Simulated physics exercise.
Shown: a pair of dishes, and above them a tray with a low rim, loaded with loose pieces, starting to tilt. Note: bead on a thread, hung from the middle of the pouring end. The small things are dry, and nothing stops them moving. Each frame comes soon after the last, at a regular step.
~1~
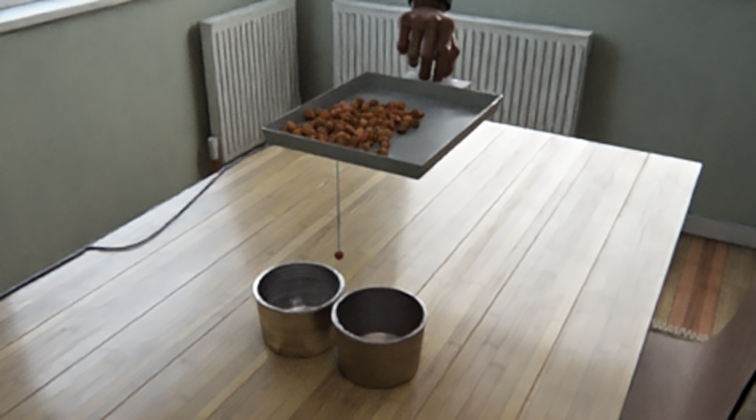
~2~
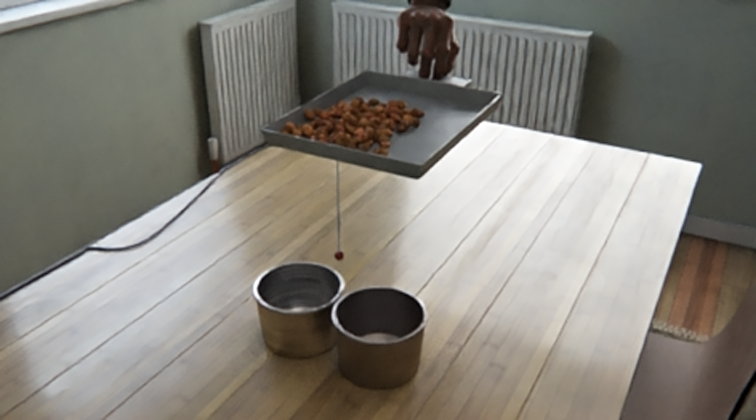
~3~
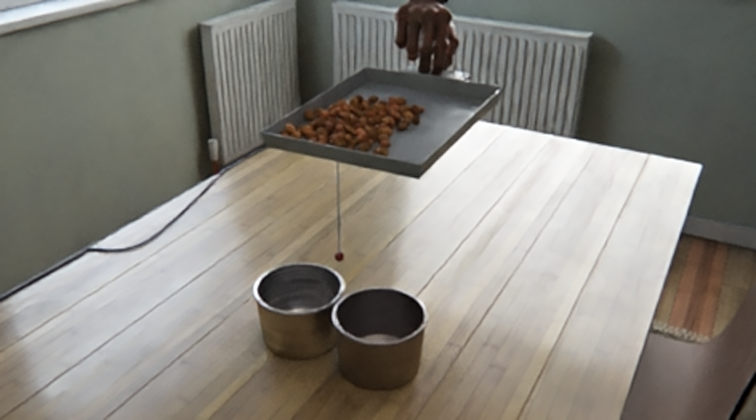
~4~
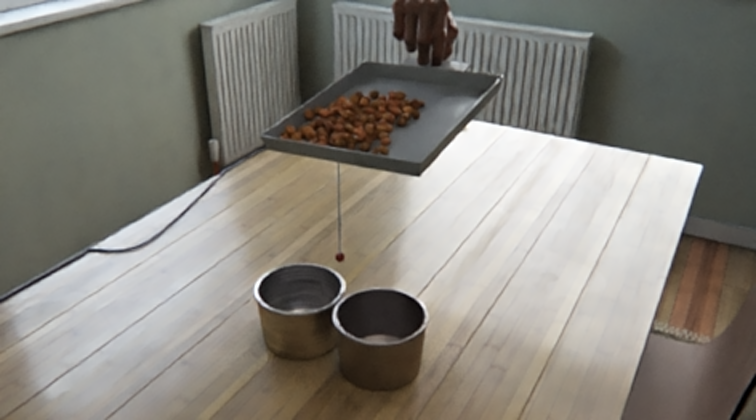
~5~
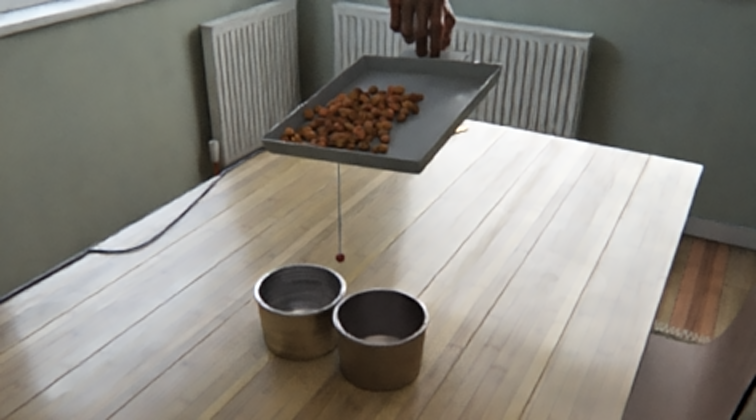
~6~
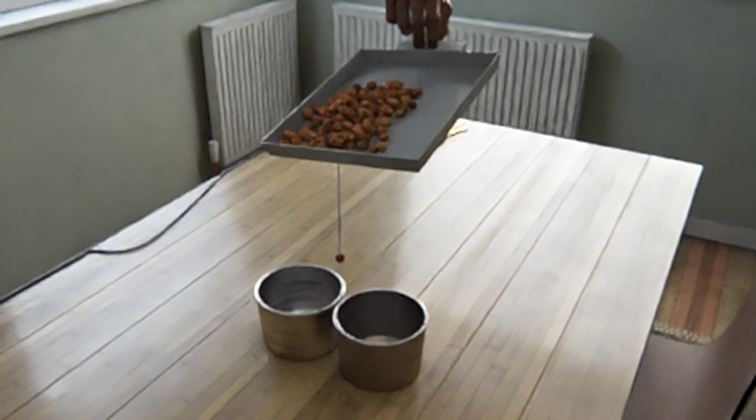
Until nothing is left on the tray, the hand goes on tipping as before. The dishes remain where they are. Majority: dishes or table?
Table.
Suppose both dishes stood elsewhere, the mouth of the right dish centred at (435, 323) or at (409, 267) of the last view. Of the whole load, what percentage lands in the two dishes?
It comes to near 0 per cent the first time and near 0 per cent the second time.
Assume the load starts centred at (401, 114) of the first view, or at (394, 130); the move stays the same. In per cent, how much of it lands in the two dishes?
Close to 10 in a hundred, then close to 20 in a hundred.
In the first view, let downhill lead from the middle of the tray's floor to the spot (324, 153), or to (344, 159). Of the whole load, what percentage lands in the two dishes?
First case around 60 per cent, second case 80 per cent.
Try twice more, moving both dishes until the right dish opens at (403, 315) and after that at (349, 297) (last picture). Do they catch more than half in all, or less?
Result, first setup: A minority share; second setup: A majority share.
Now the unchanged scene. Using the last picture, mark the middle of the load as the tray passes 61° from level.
(317, 120).
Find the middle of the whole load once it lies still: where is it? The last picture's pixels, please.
Close to (253, 301) in the last picture.
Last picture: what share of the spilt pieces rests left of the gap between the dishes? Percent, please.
Left fraction: Around 100 per cent.
Shortly afterwards, tray tipped steeply; all but a few on the tray; only a few in the air.
Next, tray tipped past a quarter turn; a little on the tray; a little in the left dish; the bulk outside both; a little in the air.
Some moments later, tray tipped past a quarter turn; a little in the left dish; the bulk outside both.
In the end, tray tipped past a quarter turn; none at all in the right dish; a little in the left dish; the bulk outside both.
